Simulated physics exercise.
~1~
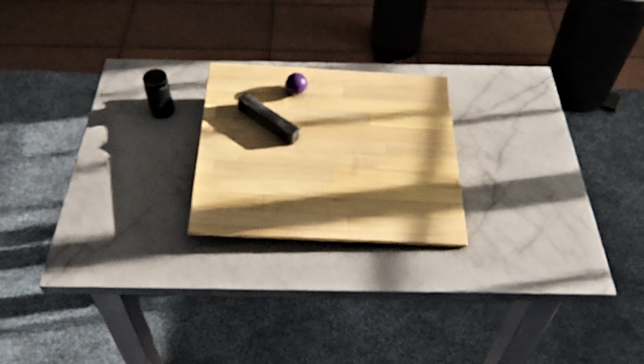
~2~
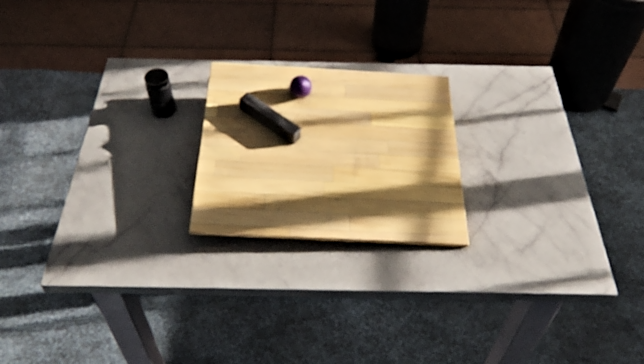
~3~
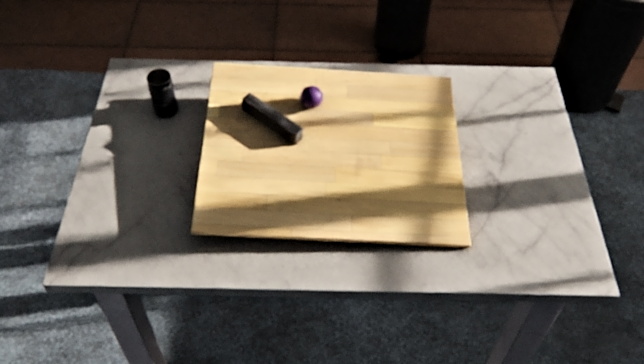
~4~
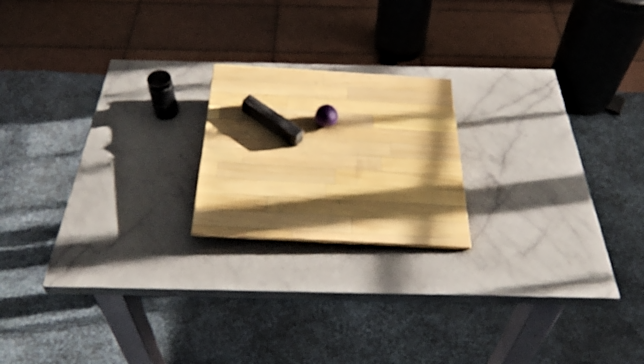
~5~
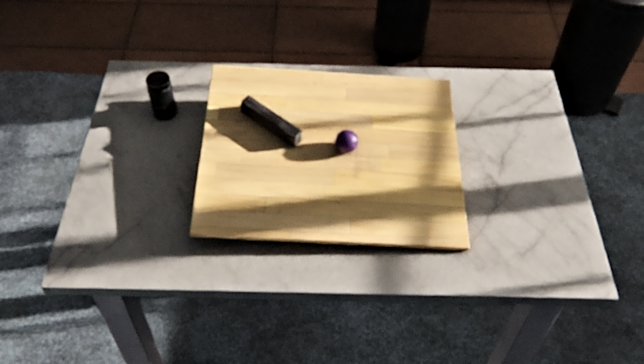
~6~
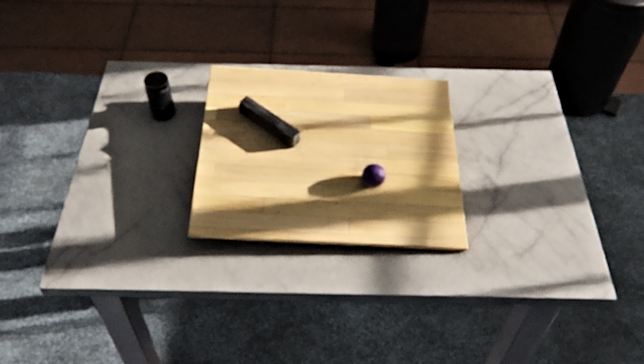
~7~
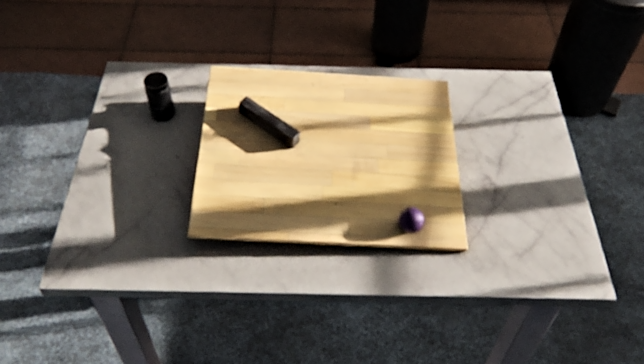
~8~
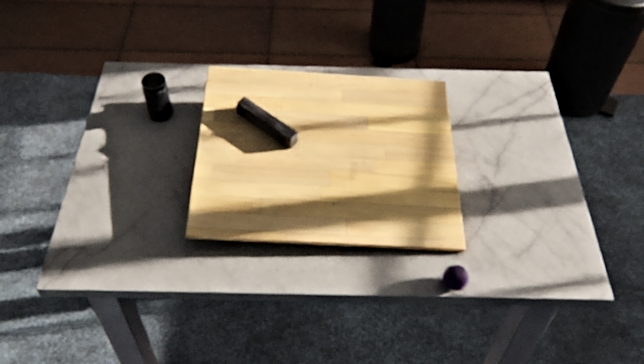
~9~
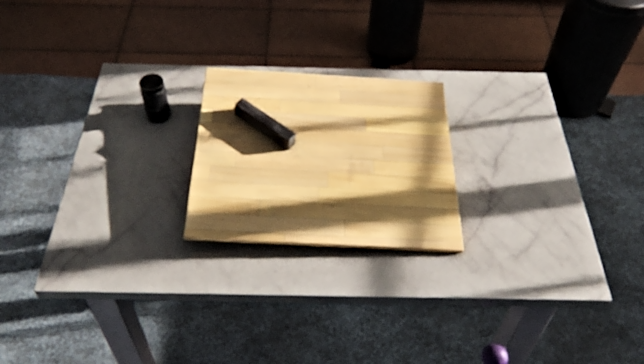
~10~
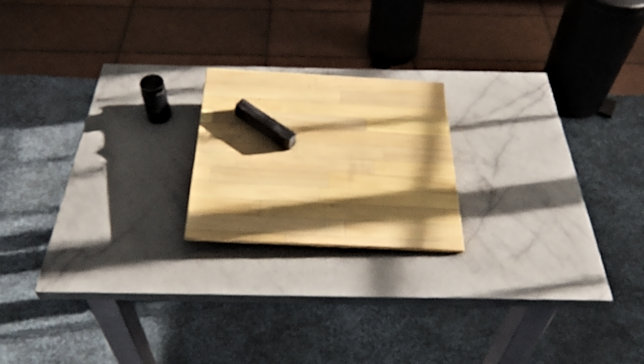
Purple ball rolling down a tilted wooden board past a dark block, crossing the marble tabletop and dropping off the near edge.
